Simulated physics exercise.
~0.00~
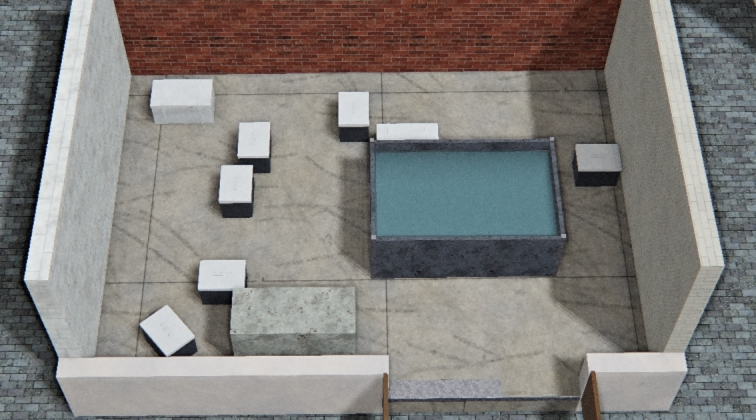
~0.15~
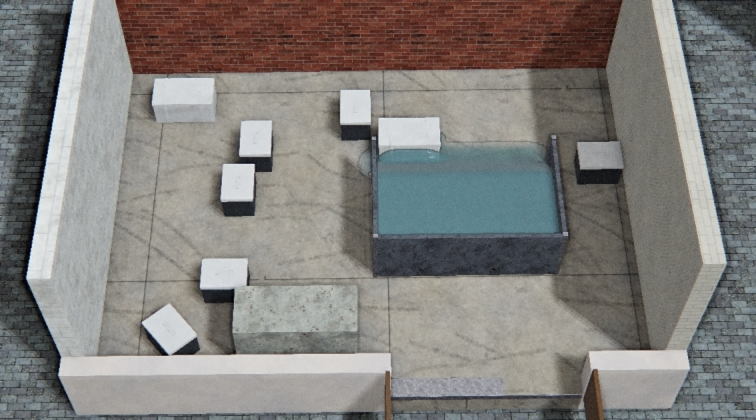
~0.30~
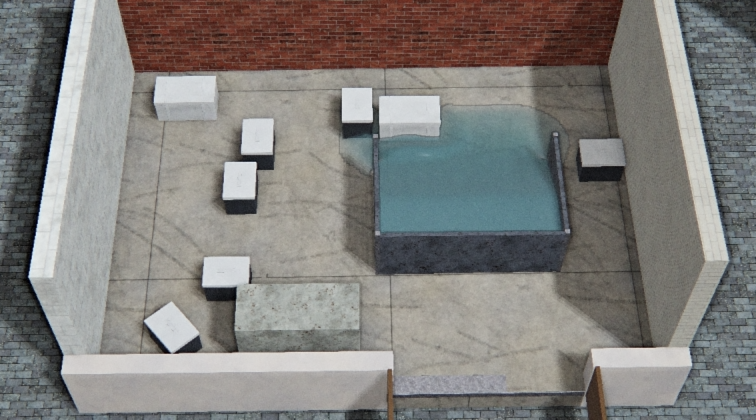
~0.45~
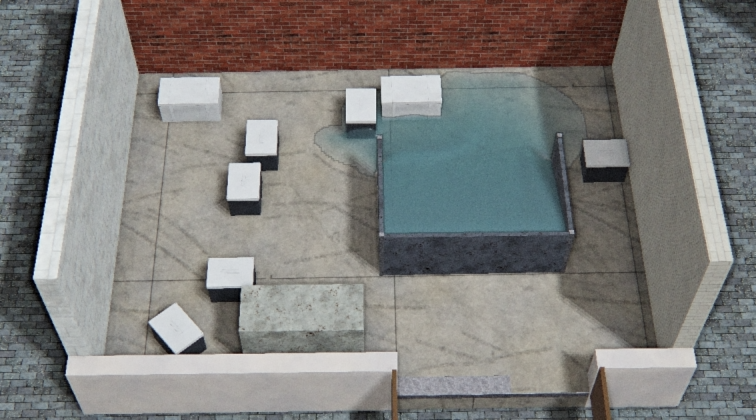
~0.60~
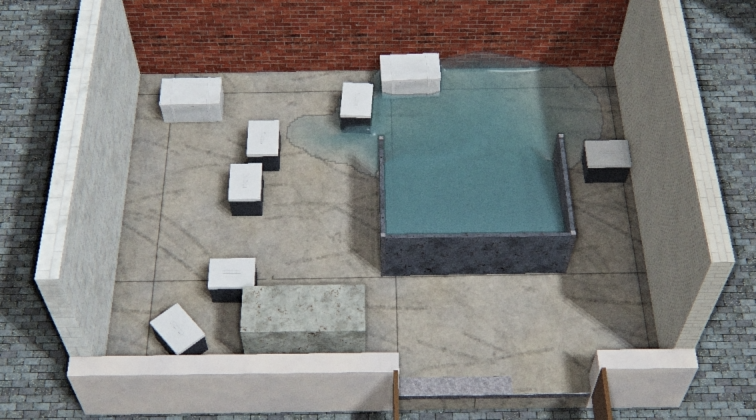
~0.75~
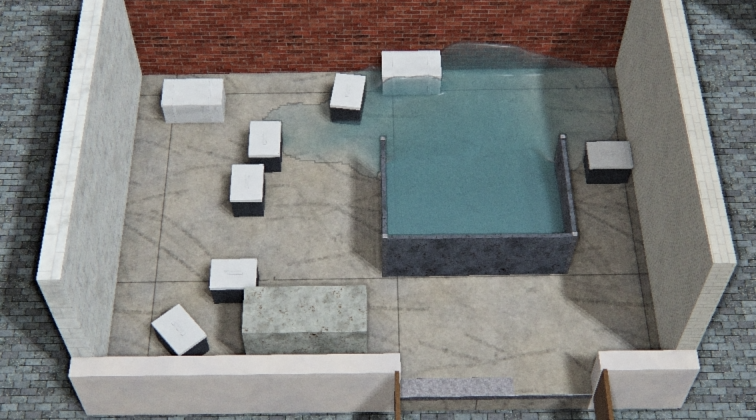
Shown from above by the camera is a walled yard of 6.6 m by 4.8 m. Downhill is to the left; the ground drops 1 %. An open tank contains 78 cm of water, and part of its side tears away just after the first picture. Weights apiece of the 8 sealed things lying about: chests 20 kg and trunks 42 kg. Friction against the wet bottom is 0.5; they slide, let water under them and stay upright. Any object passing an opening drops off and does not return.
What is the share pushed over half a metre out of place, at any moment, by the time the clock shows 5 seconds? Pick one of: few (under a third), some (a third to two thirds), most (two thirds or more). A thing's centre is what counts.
Most.
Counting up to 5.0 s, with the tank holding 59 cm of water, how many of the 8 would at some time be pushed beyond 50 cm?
It would come to 6 of them.
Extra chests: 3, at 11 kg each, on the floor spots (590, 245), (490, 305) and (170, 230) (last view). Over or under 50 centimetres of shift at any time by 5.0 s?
Reading them off in order: Clears the mark, not beyond, clears the mark.
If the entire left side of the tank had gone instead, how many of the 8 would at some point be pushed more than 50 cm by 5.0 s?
Result: 6.
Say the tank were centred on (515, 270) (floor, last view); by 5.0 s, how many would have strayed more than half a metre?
That gives 6 of them.
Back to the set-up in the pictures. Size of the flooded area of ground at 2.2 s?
Some 16 m2.
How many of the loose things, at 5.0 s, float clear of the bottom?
I'd say 2 of them.
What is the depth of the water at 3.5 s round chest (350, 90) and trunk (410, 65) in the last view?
16 and 9 cm.
After 1.1 s 2 of 8 are over 50 cm from their spots; 1 afloat.
After 2.2 s 3 of 8 are over 50 cm from their spots; 2 afloat.
After 3.5 s 6 of 8 are over 50 cm from their spots; 1 afloat.
After 5.0 s 6 of 8 are over 50 cm from their spots, and 6 have been at some point; 2 afloat.
